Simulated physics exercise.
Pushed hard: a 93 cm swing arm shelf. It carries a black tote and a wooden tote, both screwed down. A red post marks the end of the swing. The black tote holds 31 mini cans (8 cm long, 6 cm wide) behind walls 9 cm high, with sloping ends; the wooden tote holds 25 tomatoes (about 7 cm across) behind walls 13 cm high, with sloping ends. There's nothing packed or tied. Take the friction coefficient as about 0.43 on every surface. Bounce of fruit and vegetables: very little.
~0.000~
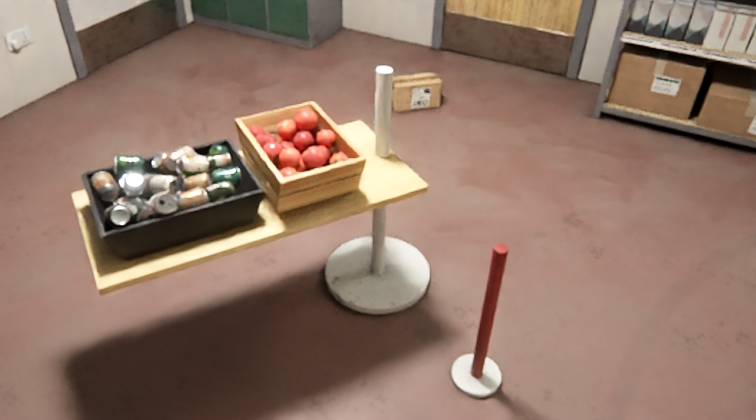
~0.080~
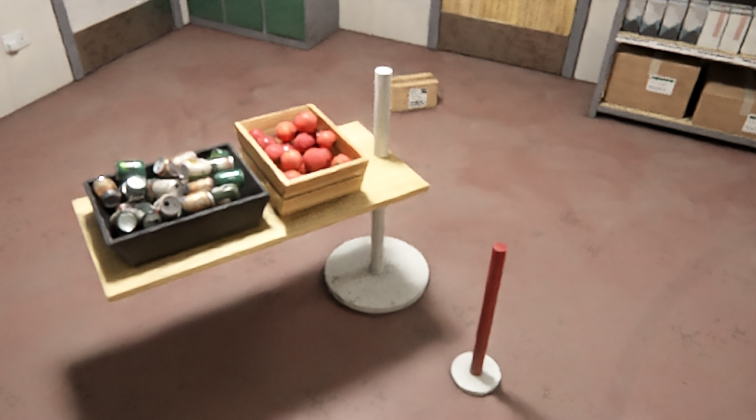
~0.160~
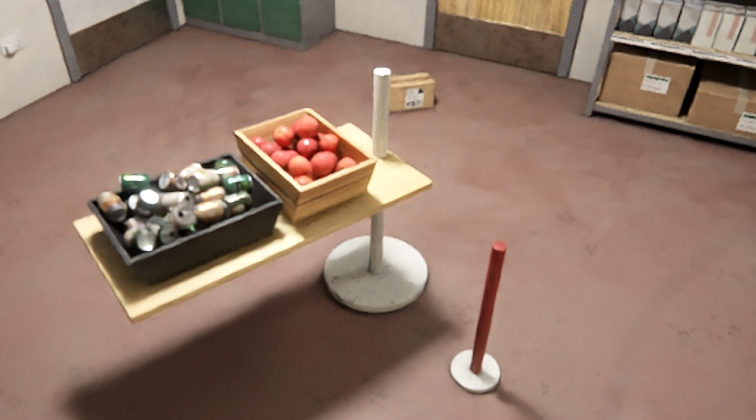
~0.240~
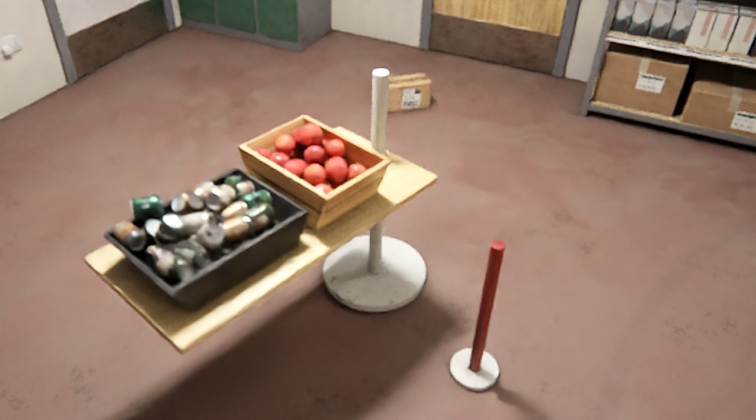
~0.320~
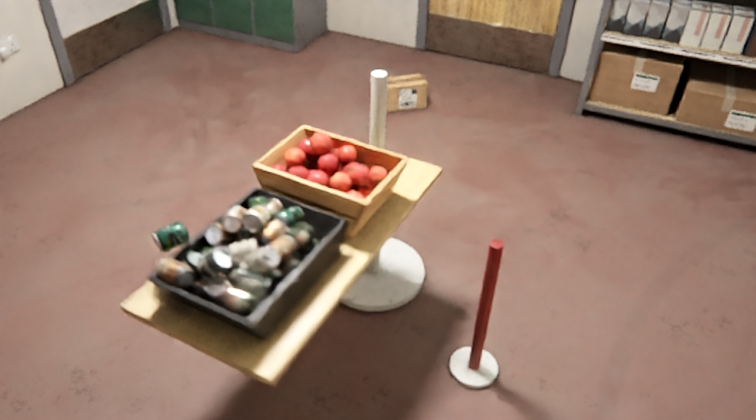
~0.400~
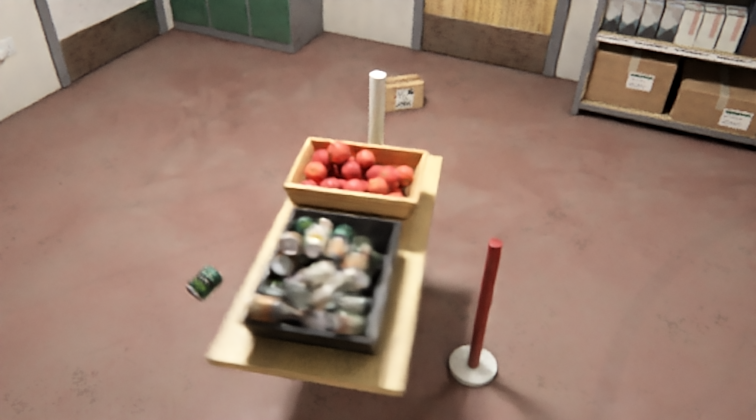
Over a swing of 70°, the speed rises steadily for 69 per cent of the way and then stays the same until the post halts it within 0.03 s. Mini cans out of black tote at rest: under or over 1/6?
Over.
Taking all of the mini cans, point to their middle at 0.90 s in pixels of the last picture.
At about (501, 282).
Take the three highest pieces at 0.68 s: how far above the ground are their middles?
Around 86 centimetres.
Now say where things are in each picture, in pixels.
In the first frame (we follow the rim corner now nearest the camera), black tote at (104, 234); wooden tote at (281, 179); swung 0°; nothing out yet.
The second frame shows black tote at (112, 242); wooden tote at (286, 181); swung 2°.
The third frame shows black tote at (131, 261); wooden tote at (300, 188); swung 8°.
The fourth frame shows black tote at (173, 290); wooden tote at (325, 196); swung 17°.
The fifth frame shows black tote at (251, 321); wooden tote at (363, 202); swung 31°; 1 out, the lowest can at (172, 237).
The sixth frame shows black tote at (371, 338); wooden tote at (414, 201); swung 48°; 1 out, the lowest can at (205, 283).
After 0.48 s, end of the swing.
After 0.56 s, 9 of 31 out of the black tote and 0 of 25 out of the wooden tote.
After 0.68 s, 14 of 31 out of the black tote and 0 of 25 out of the wooden tote.
After 0.90 s, 18 of 31 out of the black tote and 1 of 25 out of the wooden tote.
When it is over (at 1.33 s), 18 of 31 out of the black tote and 1 of 25 out of the wooden tote. Asked share, 18 of 31, 58 per cent.
